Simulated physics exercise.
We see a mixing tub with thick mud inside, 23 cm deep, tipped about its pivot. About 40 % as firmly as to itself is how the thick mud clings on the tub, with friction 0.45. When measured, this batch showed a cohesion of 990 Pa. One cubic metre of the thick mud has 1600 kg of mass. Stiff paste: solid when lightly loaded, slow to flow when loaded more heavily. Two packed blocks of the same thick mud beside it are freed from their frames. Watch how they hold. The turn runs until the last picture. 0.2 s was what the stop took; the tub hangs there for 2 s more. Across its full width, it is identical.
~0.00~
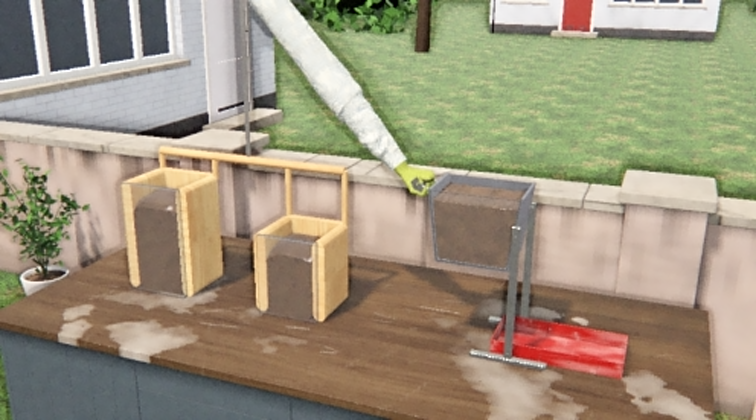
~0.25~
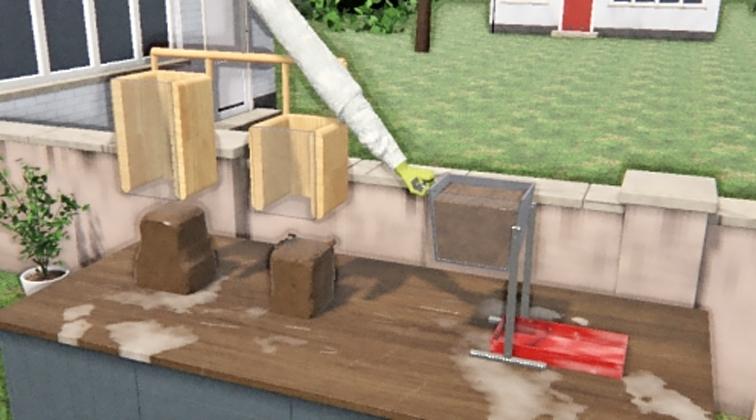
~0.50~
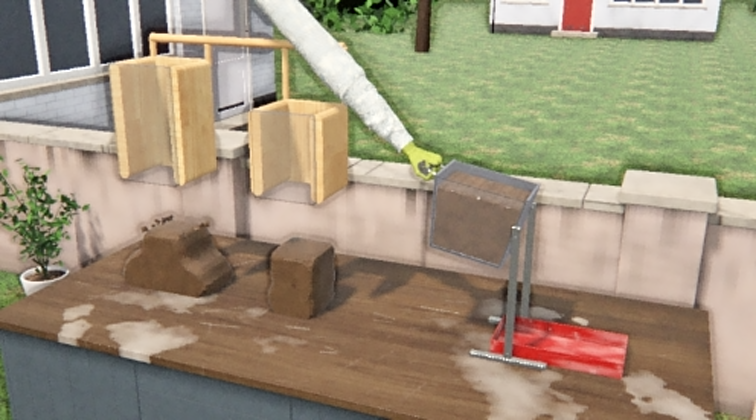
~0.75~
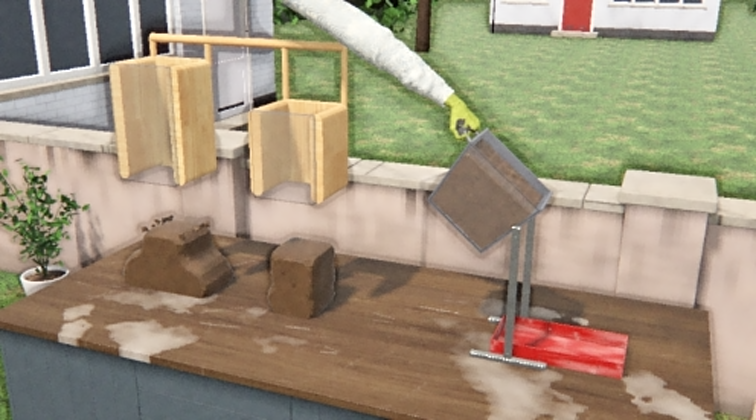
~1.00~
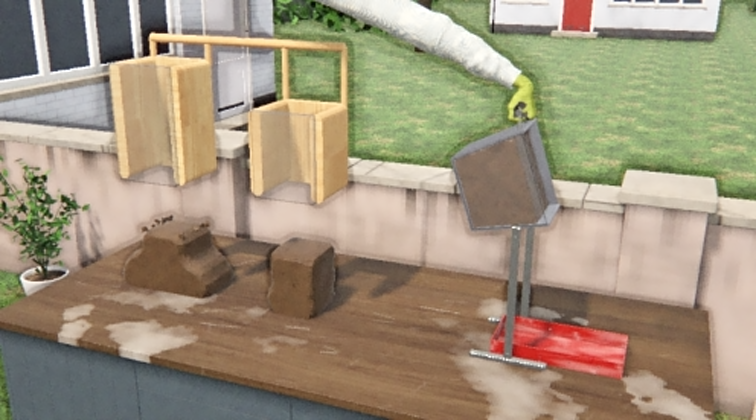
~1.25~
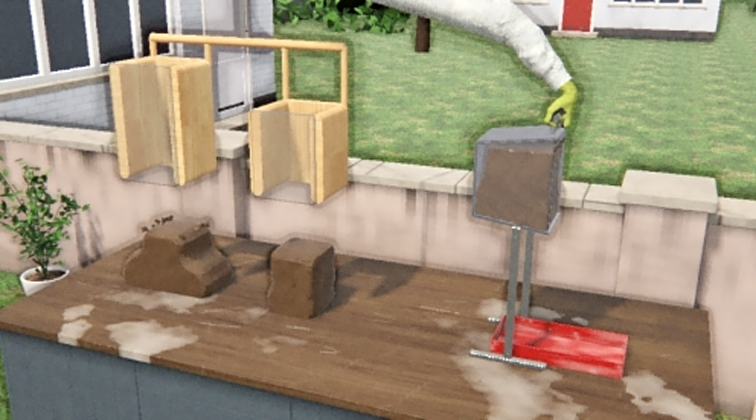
A white-sleeved arm in a yellow-green glove grips a grey tub of brown mud on a metal stand with a red base, seen from slightly above a wooden outdoor table before a pinkish wall and lawn. Two pale wooden moulds at left lift off brown blocks, the taller slumping. The arm then swings the tub clockwise onto its side, mud still inside, while the view stays still.
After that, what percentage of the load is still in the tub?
Roughly 42 %.
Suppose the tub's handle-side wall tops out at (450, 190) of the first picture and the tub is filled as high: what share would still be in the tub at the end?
Some 100 per cent, I reckon.
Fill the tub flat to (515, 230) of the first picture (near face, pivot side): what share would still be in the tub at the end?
95 %.
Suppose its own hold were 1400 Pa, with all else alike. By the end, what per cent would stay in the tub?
I'd expect about 100 percent.
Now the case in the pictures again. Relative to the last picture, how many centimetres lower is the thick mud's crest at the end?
The top ends up some 12 cm below its level in the last picture.
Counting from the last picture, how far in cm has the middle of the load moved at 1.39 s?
Roughly 4 centimetres.
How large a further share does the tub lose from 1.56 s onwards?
Later share of the load: Approx. 25 %.
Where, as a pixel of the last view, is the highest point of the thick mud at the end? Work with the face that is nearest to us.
Highest point: Approx. (511, 188).
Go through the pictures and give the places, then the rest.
The first frame shows handle-side rim at (431, 190), tilt 0 degrees; highest point of the thick mud at (516, 209); test blocks 35 cm, 24 cm high (left to right).
The second frame shows handle-side rim at (431, 190), tilt 0 degrees; highest point of the thick mud at (516, 209); test blocks 30 cm, 23 cm high (left to right).
The third frame shows handle-side rim at (438, 176), tilt 10 degrees; highest point of the thick mud at (442, 187); test blocks 23 cm, 23 cm high (left to right).
The fourth frame shows handle-side rim at (472, 144), tilt 40 degrees; highest point of the thick mud at (467, 155); test blocks 23 cm, 23 cm high (left to right).
The fifth frame shows handle-side rim at (524, 133), tilt 71 degrees; highest point of the thick mud at (511, 141); test blocks 23 cm, 23 cm high (left to right).
The sixth frame shows handle-side rim at (556, 141), tilt 90 degrees; highest point of the thick mud at (542, 152); test blocks 23 cm, 23 cm high (left to right).
By 1.39 s, the tub is at 90 degrees and holds 89 %.
By 1.56 s, the tub is at 90 degrees and holds 65 %.
By 1.73 s, the tub is at 90 degrees and holds 48 %.
By 1.90 s, the tub is at 90 degrees and holds 42 %.
By 3.25 s, at the end, the tub is at 90 degrees and holds 42 %.
